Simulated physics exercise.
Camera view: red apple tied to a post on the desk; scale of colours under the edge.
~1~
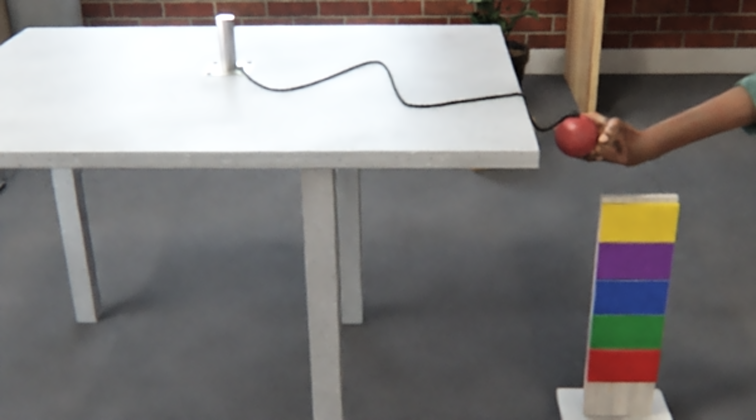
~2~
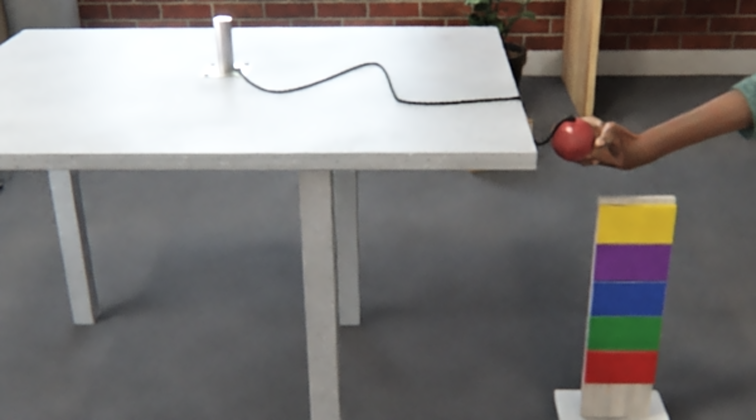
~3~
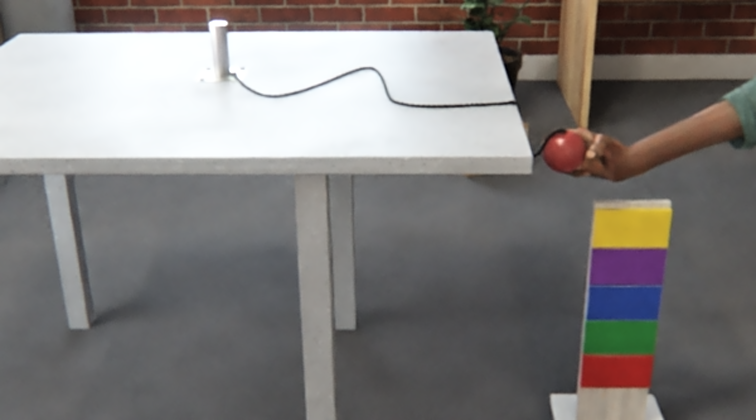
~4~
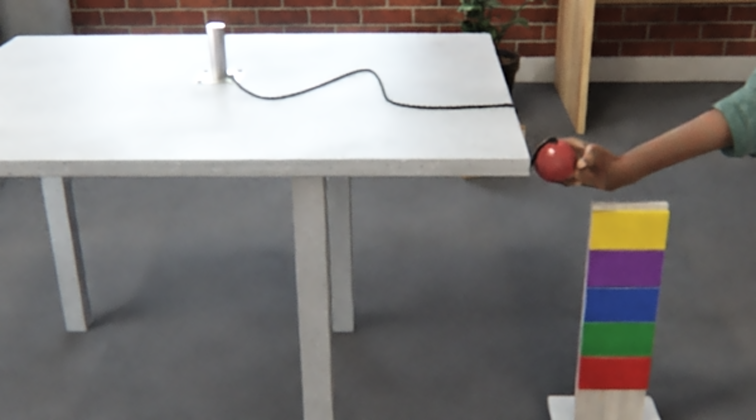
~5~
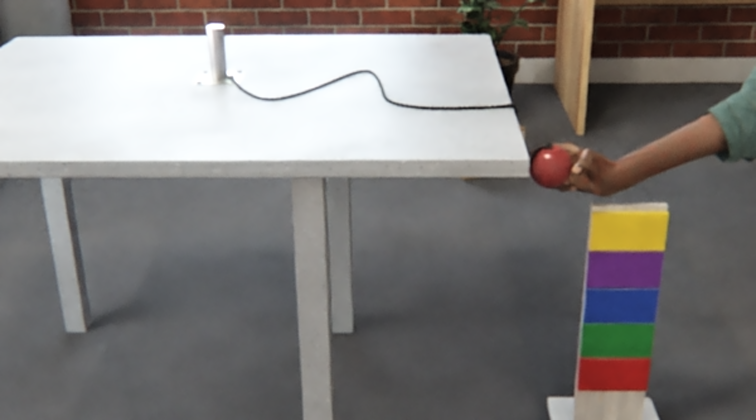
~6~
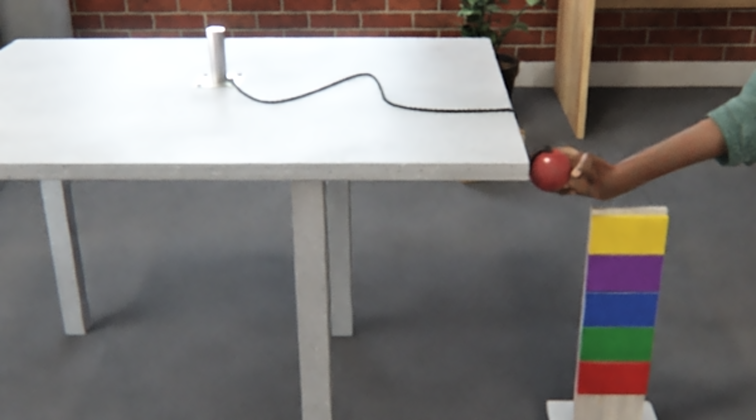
A hand beside a white table moves a corded round red object slightly down and left.
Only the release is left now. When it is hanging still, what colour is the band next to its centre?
Red.
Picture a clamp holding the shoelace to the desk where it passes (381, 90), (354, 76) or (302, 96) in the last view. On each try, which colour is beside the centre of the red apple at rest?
Results, in sequence: Purple / blue / green.
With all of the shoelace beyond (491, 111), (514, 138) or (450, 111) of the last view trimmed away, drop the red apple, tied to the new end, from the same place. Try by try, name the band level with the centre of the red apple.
First try: Purple; second try: Blue; third try: Yellow.
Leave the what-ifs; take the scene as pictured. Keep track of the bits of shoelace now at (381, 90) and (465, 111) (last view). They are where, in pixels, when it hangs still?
Around (507, 98), then around (501, 209).
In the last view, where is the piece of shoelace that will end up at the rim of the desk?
That spot is around (381, 88).
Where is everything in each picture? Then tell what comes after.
Red apple (577, 136); yellow (639, 224); purple (635, 262); blue (631, 298); green (627, 333); red (624, 367), in the first frame.
Red apple (573, 140); shoelace through (252, 83) (326, 80) (384, 70) (398, 100) (503, 99), in the second frame.
Red apple (564, 152), in the third frame.
Red apple (555, 161); shoelace through (245, 90) (319, 86) (377, 76) (402, 105) (508, 107), in the fourth frame.
Red apple (550, 167), in the fifth frame.
Red apple (550, 170); shoelace through (245, 94) (318, 90) (377, 80) (408, 108) (513, 116), in the sixth frame.
A little later, apple near (490, 350); level with red.
Next, apple near (489, 356); level with red.
When it is over, apple near (493, 359); level with red. Its middle rests at the red band.
